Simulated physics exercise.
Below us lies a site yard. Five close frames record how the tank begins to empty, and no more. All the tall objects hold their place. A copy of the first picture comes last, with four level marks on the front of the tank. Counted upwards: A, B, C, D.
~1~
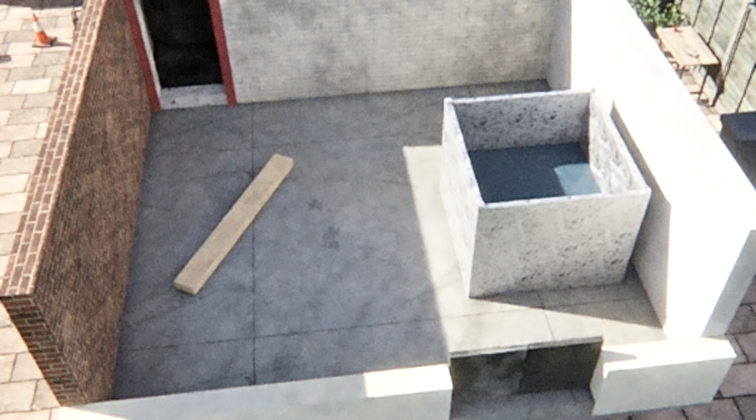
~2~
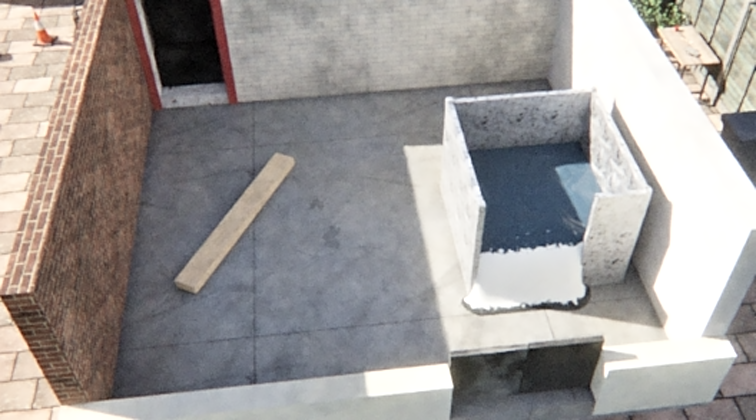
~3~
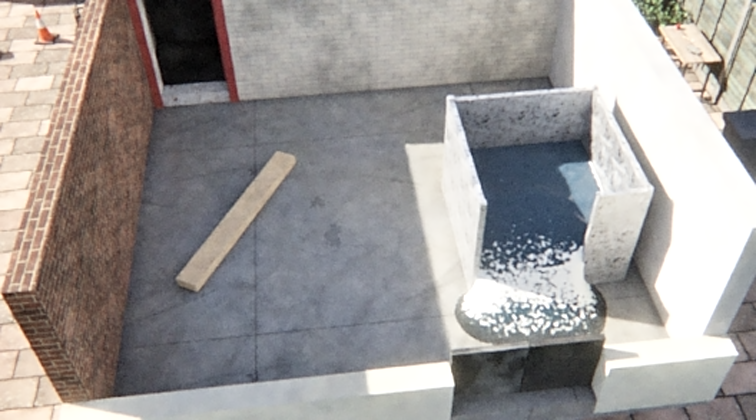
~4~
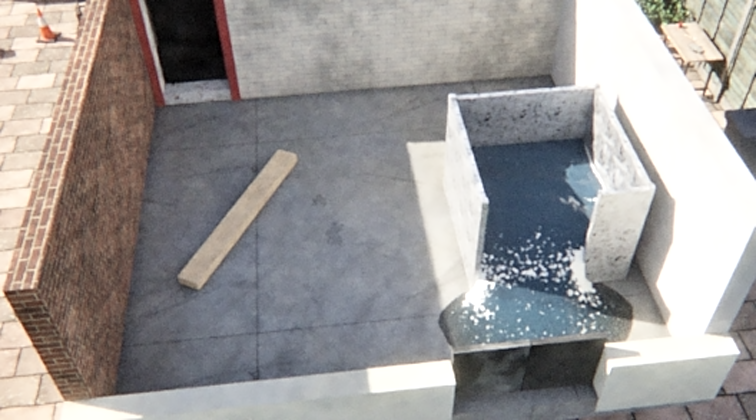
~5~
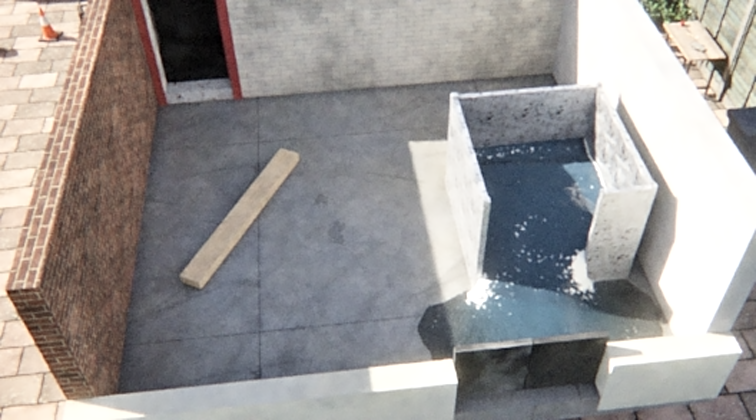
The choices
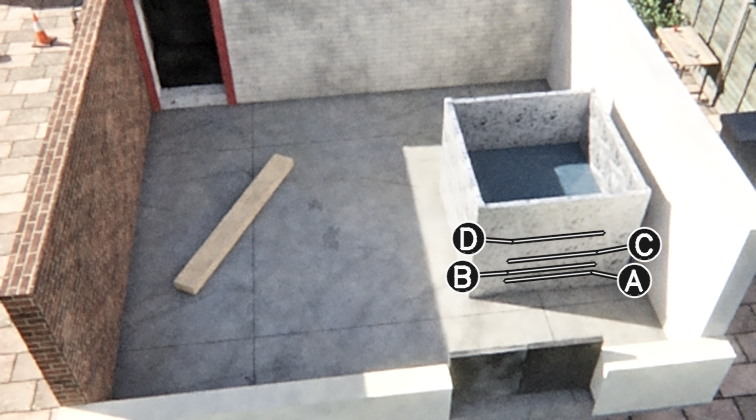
Site yard seen from above, water pouring through the opened front of a concrete tank and spreading across the grey ground.
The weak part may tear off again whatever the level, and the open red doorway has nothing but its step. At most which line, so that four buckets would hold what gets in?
I would pick line D.
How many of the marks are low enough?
All of them.
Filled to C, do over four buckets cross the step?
No, not at all.
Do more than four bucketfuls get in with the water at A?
No.
On the marked copy, A at (549, 276); B at (550, 268); C at (553, 256); D at (557, 237); from the bottom up A, B, C, D.
If A is chosen, nothing gets over.
If B is chosen, nothing gets over.
If C is chosen, nothing gets over.
If D is chosen, nothing gets over.
